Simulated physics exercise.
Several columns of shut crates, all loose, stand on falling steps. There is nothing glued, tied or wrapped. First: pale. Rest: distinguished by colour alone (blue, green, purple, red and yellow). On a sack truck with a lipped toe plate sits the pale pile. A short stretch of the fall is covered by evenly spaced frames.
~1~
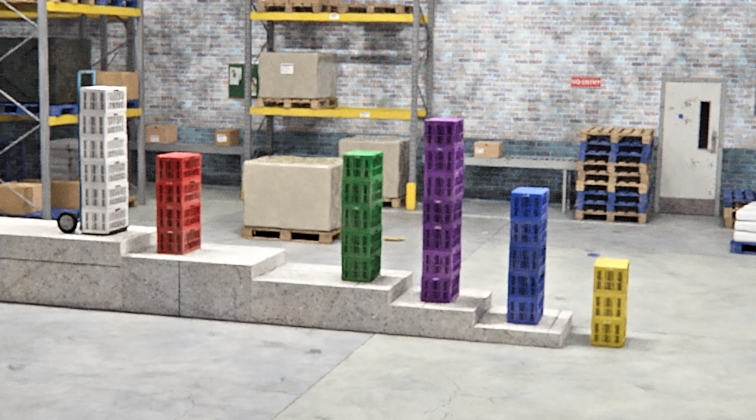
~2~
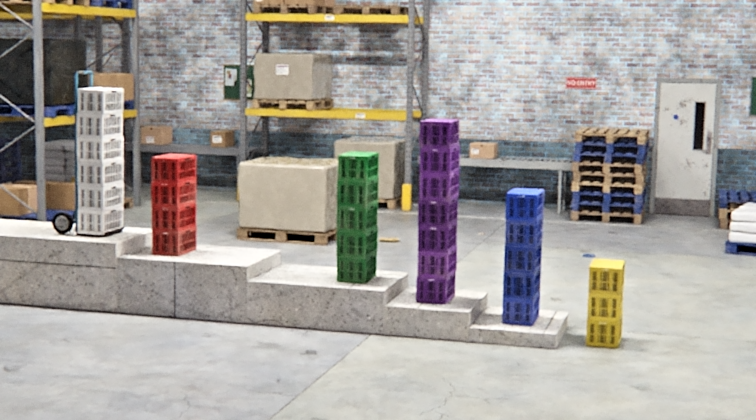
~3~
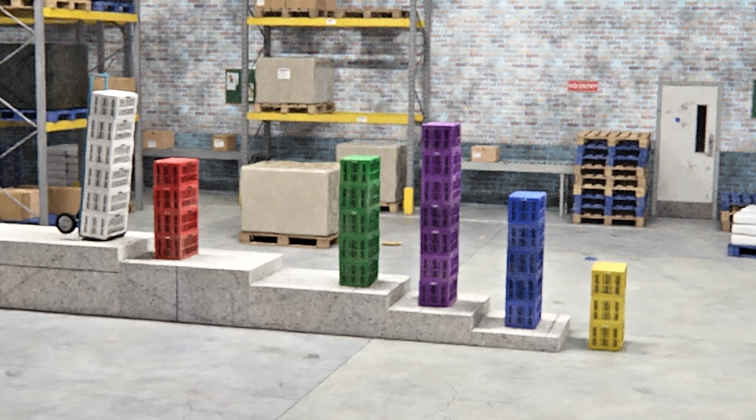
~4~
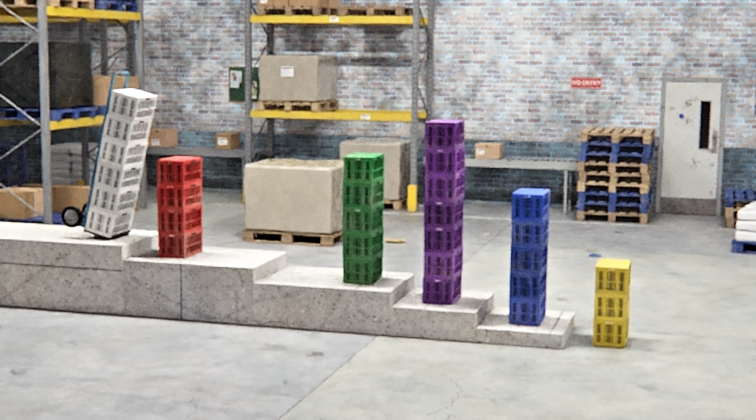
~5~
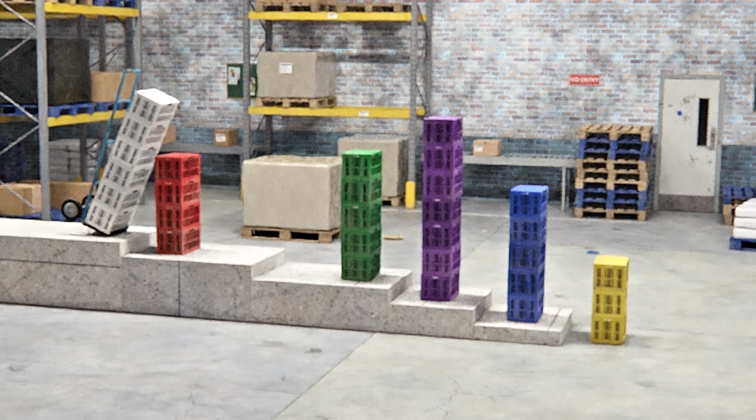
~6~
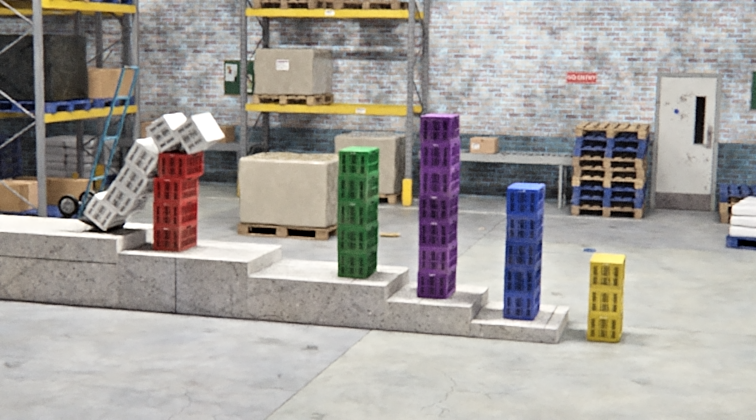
A tall stack of pale crates on a sack truck stands upright on the top step, then leans gradually to the right as the truck tilts with it. The leaning stack bends apart, its upper crates reaching over the red column and nudging it slightly, while the green, purple, blue and yellow columns stay still.
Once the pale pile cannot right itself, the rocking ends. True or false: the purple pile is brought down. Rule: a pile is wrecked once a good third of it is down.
False, it stays standing.
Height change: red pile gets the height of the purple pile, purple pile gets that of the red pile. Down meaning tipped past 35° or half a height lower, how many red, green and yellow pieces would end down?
Red 6, green 4, yellow 2.
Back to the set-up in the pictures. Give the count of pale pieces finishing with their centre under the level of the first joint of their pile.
5, all in all.
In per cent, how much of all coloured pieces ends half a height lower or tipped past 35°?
Something like 15 in a hundred.
Soon, 6 of the pale pile down; none of the 7 purple crates down (0 of 24 in all colours); top purple crate unmoved; top red crate tipped a little.
A while on, 6 of the pale pile down; none of the 7 purple crates down (0 of 24 in all colours); top purple crate unmoved; top red crate tipped well over, half its height lower.
Towards the end, 6 of the pale pile down; none of the 7 purple crates down (4 of 24 in all colours); top purple crate unmoved; top red crate on its side.
Finally, 6 of the pale pile down; none of the 7 purple crates down (4 of 24 in all colours); top purple crate unmoved; top red crate on its side. Seen by the last camera, middles, top purple crate near (440, 128), top red crate near (289, 257).
